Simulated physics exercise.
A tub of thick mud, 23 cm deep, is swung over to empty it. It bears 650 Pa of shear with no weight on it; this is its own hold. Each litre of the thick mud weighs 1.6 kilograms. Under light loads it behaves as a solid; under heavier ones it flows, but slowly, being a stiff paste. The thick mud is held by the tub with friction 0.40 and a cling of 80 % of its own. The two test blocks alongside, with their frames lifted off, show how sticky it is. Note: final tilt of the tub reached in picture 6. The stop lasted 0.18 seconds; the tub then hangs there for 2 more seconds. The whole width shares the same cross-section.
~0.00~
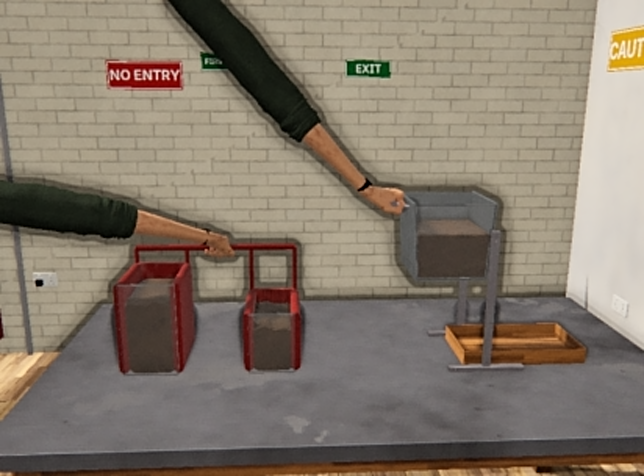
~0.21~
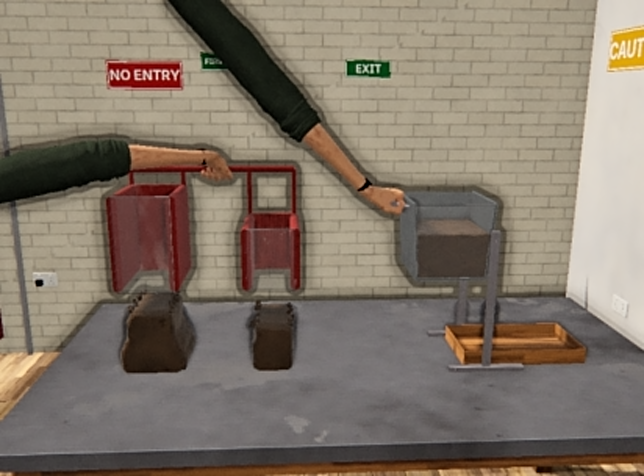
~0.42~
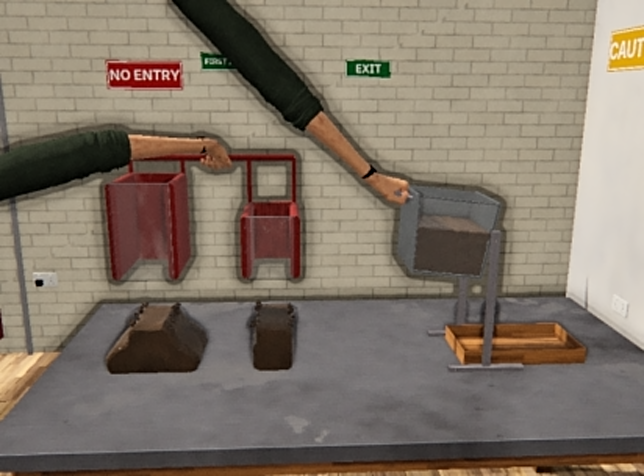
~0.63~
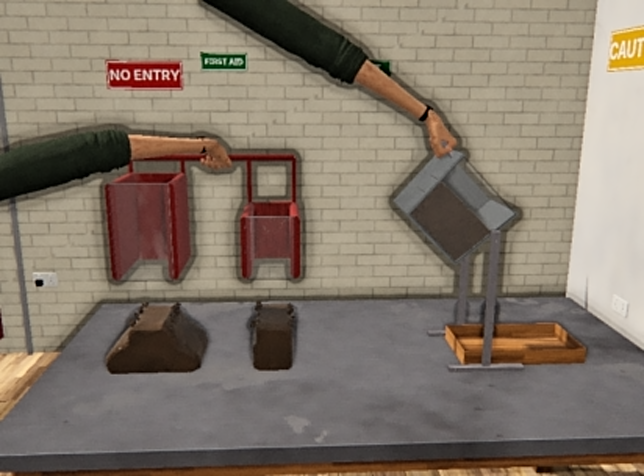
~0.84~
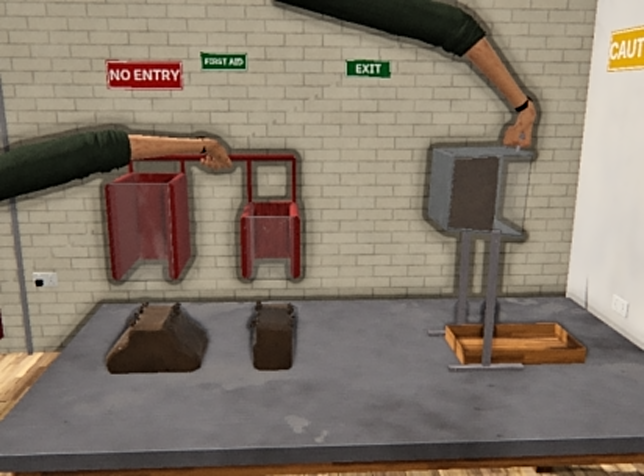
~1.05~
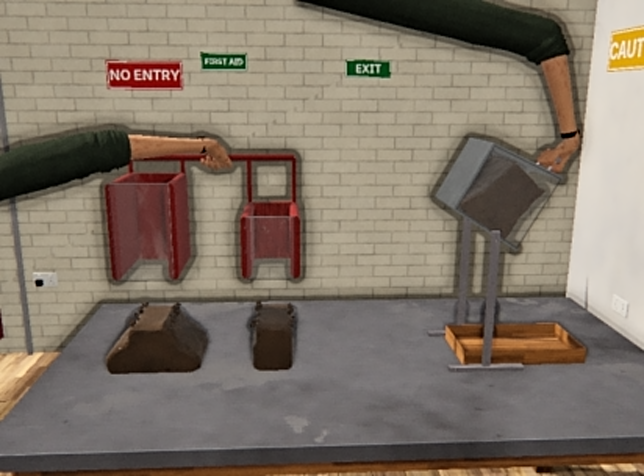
In a room with a pale brick wall hung with red and green signs, a still camera looks slightly down on a grey tabletop. Two red open moulds of dark mud stand at left, and a grey tub of mud sits on posts above a wooden tray at right. One arm lifts the moulds, the larger block slumps wider, and another arm swings the tub clockwise past upright onto its side.
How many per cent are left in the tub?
About 0 %.
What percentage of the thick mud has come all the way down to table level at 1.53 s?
Near 100 per cent has got down by that time.
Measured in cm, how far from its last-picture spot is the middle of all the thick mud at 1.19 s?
About 14 cm.
By 1.19 s, the tub is at 119 degrees and holds 44 %.
By 1.36 s, the tub is at 119 degrees and holds 0 %.
By 1.53 s, the tub is at 119 degrees and holds 0 %.
By 1.70 s, the tub is at 119 degrees and holds 0 %.
By 3.05 s, at the end, the tub is at 119 degrees and holds 0 %.
